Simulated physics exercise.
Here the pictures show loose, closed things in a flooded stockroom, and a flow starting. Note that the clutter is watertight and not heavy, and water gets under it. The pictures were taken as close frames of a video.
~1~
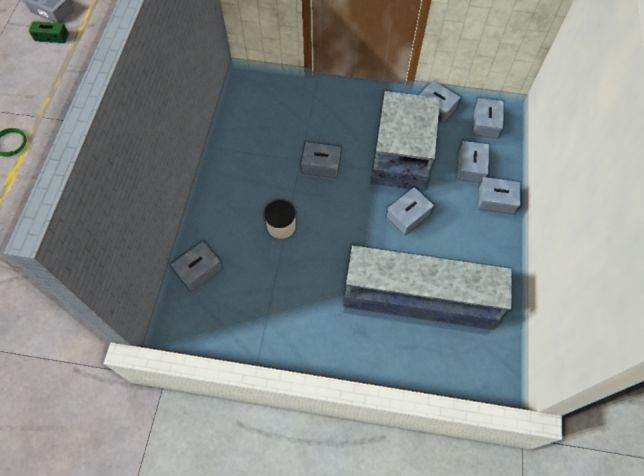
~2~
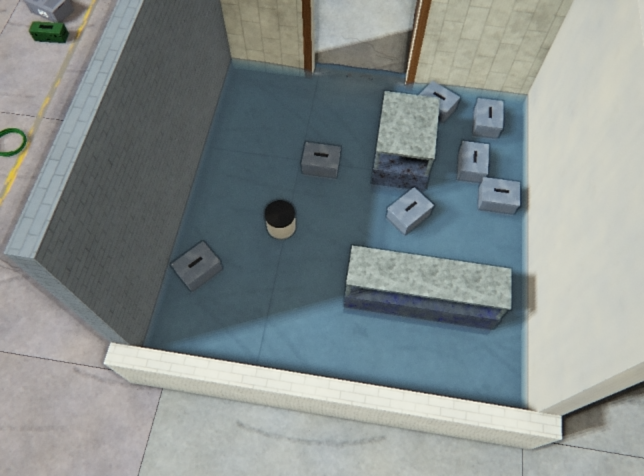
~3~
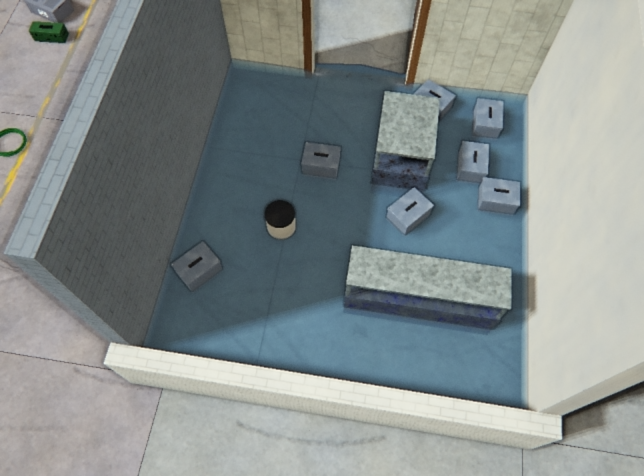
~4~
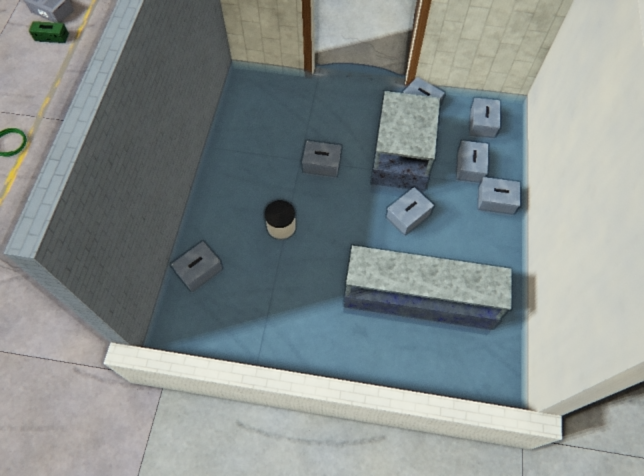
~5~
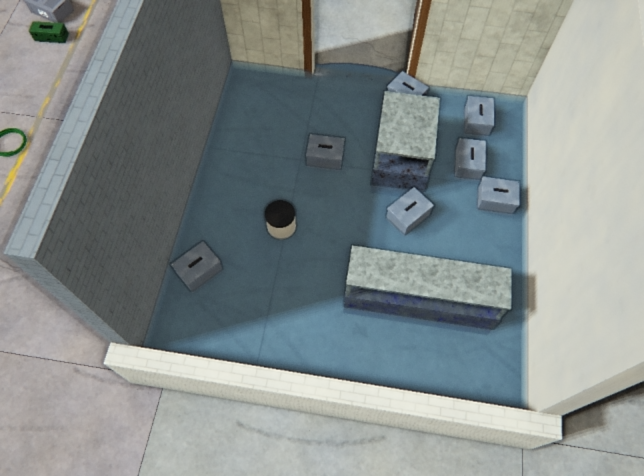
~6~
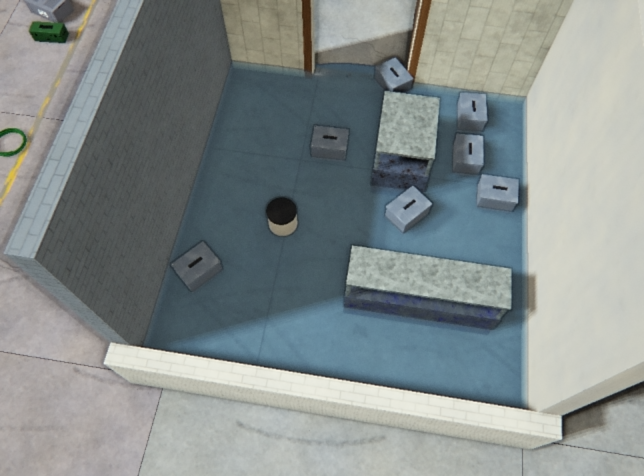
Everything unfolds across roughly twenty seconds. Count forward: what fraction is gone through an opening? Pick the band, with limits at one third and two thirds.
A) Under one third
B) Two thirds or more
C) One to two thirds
(B) Two thirds or more.
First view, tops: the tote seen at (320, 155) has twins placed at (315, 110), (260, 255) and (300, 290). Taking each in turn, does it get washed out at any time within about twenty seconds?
In order: Leaves the room, leaves the room, leaves the room.
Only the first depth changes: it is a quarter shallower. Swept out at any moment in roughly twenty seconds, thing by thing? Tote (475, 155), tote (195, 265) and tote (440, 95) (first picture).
Going item by item, that's exited, then still there, then exited.
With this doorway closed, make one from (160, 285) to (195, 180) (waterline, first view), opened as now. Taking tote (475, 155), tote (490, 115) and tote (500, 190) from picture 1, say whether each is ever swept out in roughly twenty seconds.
Answer, item by item: Not lost, not lost, not lost.
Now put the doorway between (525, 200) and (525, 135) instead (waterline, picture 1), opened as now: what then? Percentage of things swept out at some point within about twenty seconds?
Roughly 80 in a hundred.
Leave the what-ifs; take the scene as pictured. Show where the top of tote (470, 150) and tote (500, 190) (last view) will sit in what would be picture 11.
Look for them at about (458, 116) and about (497, 161).
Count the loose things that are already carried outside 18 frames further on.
Tally: 4.
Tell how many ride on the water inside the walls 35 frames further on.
Tally at that point: 2.
A moment on, 1 of 8 are out; 7 afloat.
Next, 4 of 8 are out; 4 afloat.
Later, 6 of 8 are out; 2 afloat.
In the end, 6 of 8 are out; 2 afloat.
